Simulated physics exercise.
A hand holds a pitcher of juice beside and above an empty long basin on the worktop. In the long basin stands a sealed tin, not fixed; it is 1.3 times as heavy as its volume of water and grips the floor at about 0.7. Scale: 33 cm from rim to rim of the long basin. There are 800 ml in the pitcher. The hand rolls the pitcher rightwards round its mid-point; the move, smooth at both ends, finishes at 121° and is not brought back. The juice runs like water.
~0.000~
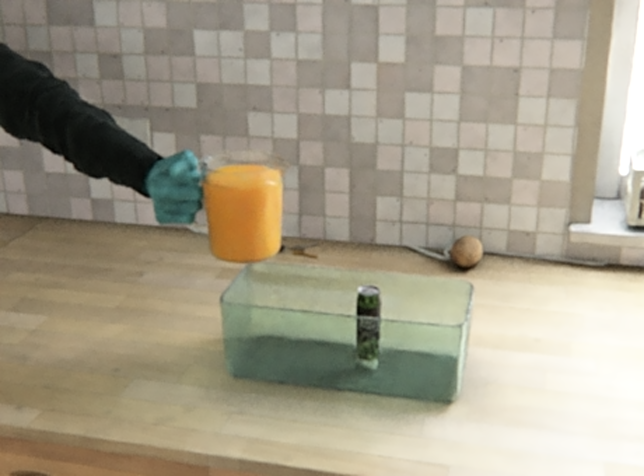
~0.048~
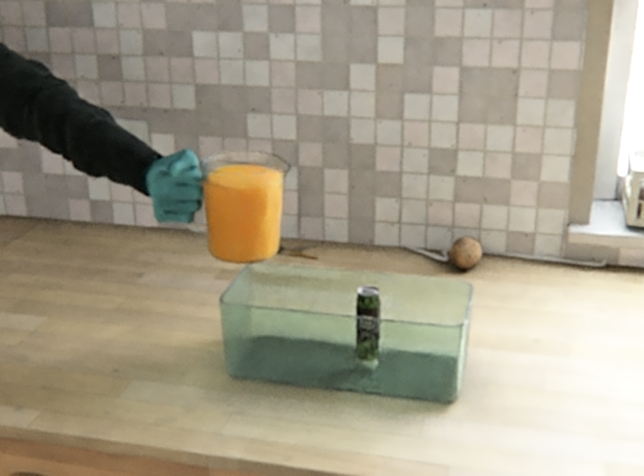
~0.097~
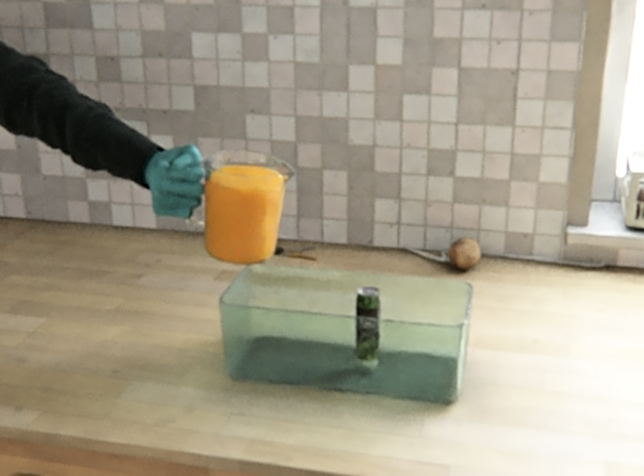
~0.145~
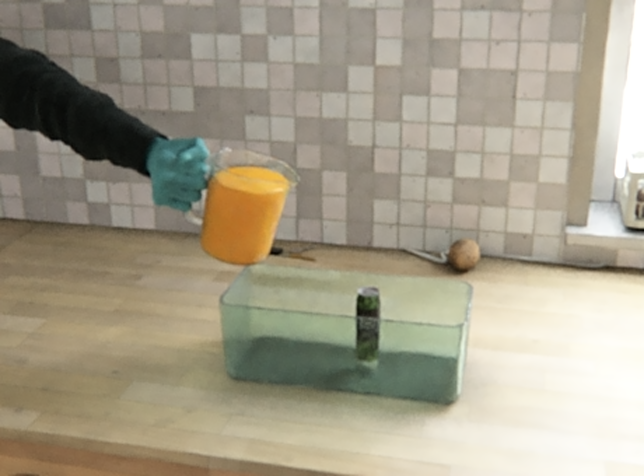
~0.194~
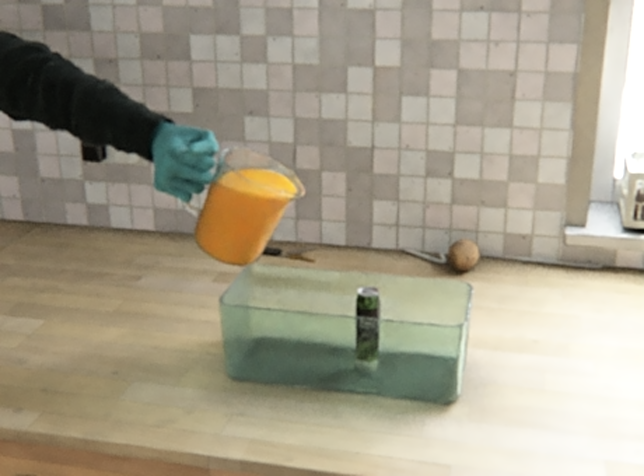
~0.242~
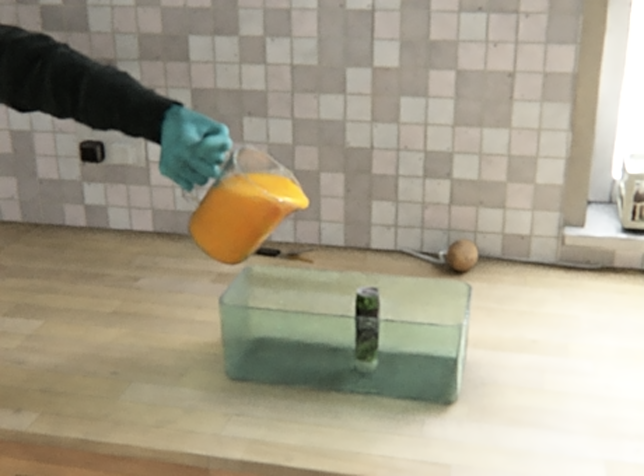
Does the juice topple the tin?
It keeps standing.
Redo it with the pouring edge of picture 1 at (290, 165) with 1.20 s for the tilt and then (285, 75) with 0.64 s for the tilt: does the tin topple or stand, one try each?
First it remains upright; then it falls.
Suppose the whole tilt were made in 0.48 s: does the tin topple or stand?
Then it stays up.
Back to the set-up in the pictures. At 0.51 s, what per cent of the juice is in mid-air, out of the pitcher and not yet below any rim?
About 20 per cent.
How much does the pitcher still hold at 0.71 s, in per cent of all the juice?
About 5 per cent.
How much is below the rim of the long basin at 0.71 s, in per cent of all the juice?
About 90 per cent.
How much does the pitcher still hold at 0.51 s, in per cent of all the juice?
Some 46 per cent.
Then, 0.51 s in, the tilt is 109° and 47 per cent is still to pour; the tin stands where it began.
Then, 0.71 s in, the tilt is 121° and 5 per cent is still to pour; the tin stands where it began.
Then, 0.92 s in, the tilt is 121° and 0 per cent is still to pour; the tin stands where it began.
Then, 1.14 s in, the tilt is 121° and 0 per cent is still to pour; the tin stands where it began.
Finally, the tin stands where it began.
